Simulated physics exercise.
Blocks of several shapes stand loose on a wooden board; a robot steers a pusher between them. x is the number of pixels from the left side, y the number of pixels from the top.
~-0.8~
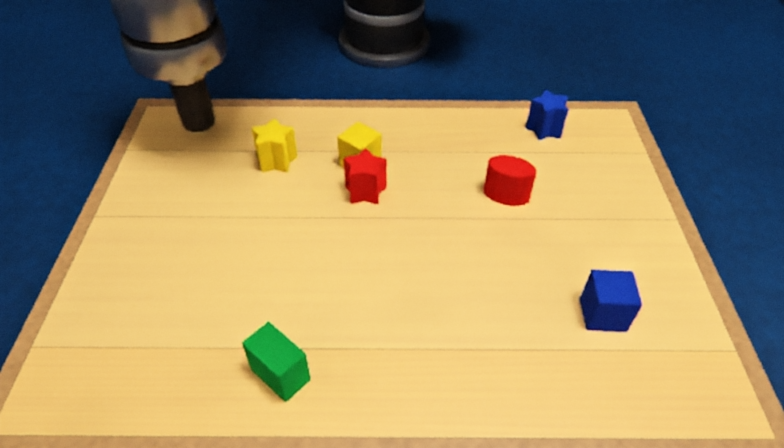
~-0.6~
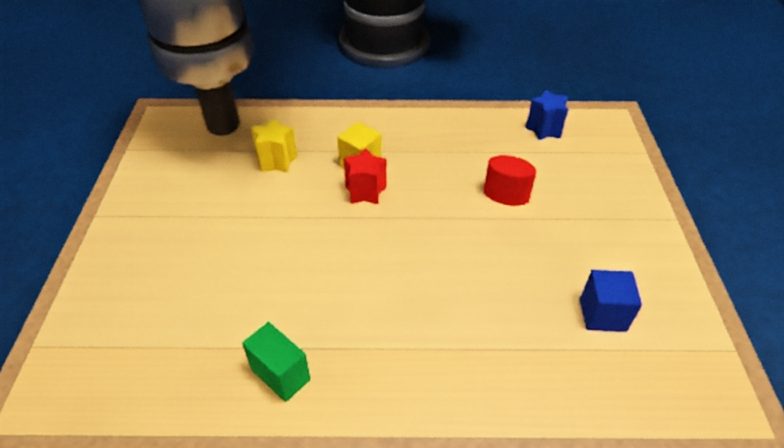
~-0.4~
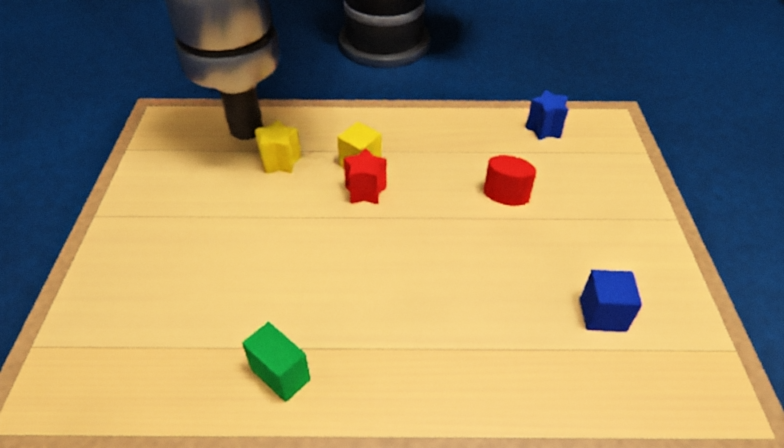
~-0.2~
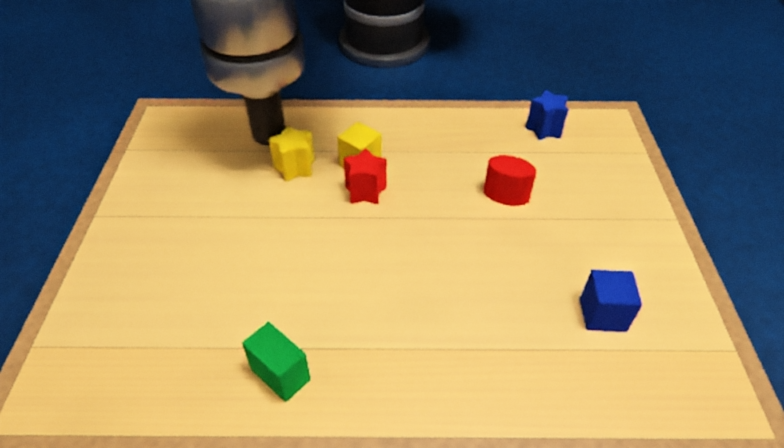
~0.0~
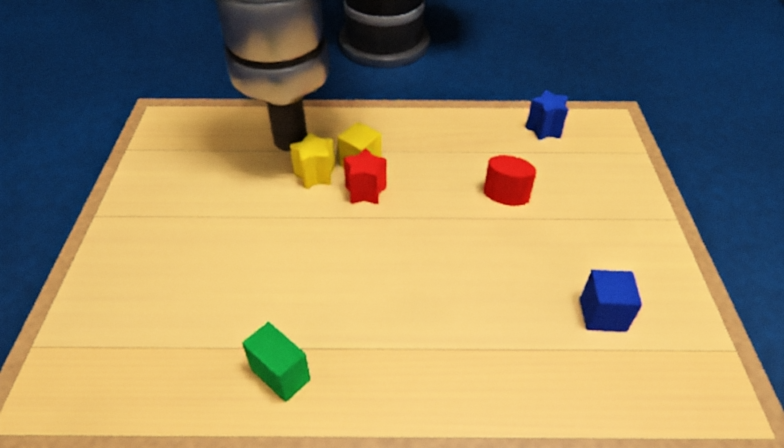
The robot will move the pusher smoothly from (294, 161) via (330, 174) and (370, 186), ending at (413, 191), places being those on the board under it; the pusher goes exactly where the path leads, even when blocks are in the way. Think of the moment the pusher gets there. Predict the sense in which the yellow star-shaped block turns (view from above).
From the top: Clockwise.
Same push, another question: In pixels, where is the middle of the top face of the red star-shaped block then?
My best guess is (423, 185).
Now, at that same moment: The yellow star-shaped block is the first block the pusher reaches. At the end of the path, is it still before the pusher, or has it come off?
Slipped off.
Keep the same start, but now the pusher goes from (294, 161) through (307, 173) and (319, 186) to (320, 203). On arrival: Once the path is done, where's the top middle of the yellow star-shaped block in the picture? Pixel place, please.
The middle of the upper face of the yellow star-shaped block will lie at about (348, 182) in the picture.
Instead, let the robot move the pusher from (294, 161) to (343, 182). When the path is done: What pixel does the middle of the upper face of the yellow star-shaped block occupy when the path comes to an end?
Expect it around (359, 172).
On the path given first. One third of the way, pusher (329, 155); yellow star-shaped block (347, 163); red star-shaped block (384, 168).
Two thirds of the way, pusher (369, 167); yellow star-shaped block (370, 180), turned 45° clockwise; yellow square piece (369, 133), turned 15° anticlockwise; red star-shaped block (409, 180), turned 75° anticlockwise.
At the end, pusher (414, 172); yellow star-shaped block (374, 183), turned 70° clockwise; yellow square piece (369, 133), turned 15° anticlockwise; red star-shaped block (423, 185), turned 50° anticlockwise; red elliptical block still.
